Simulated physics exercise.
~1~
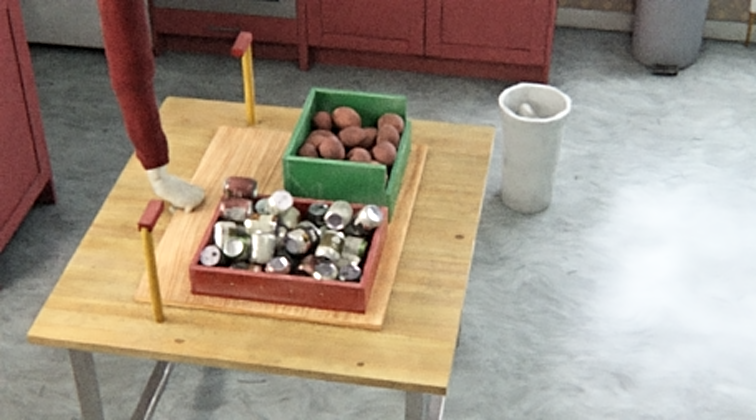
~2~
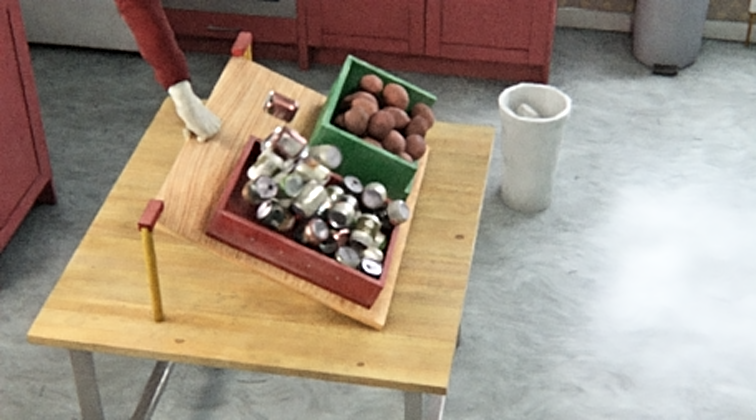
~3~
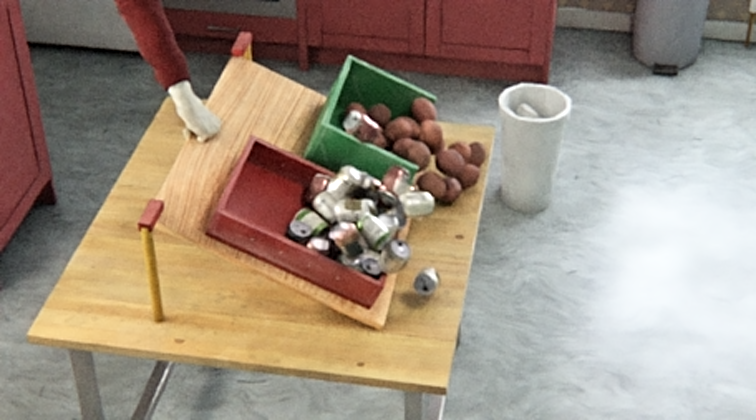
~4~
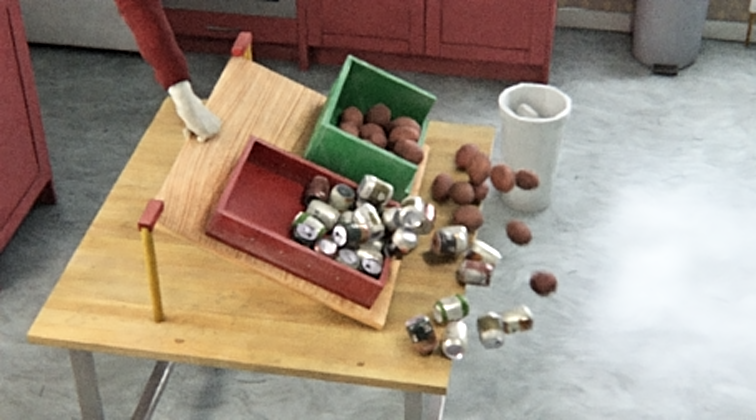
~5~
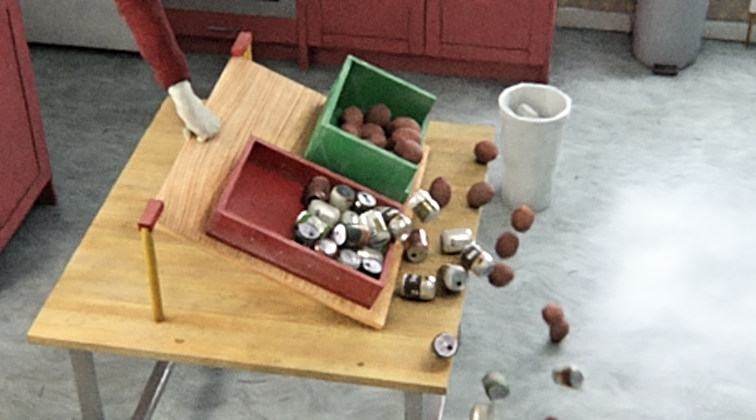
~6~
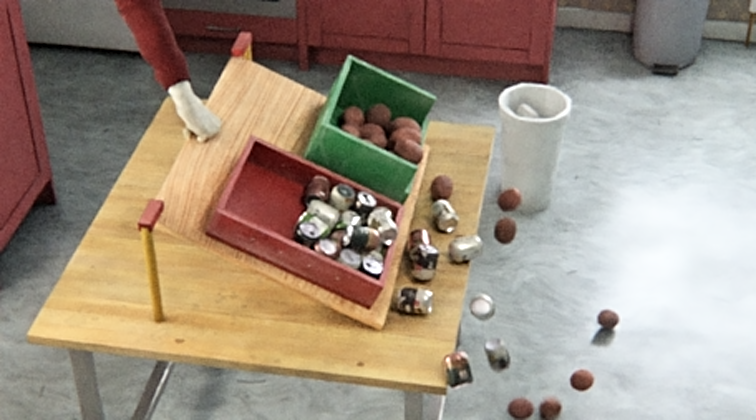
In a kitchen, a red-sleeved arm flicked up the left end of a board on a wooden table until it stopped steeply tilted, and potatoes from a green tote and mini cans from a red one spilled rightward to the floor, though many stayed inside.
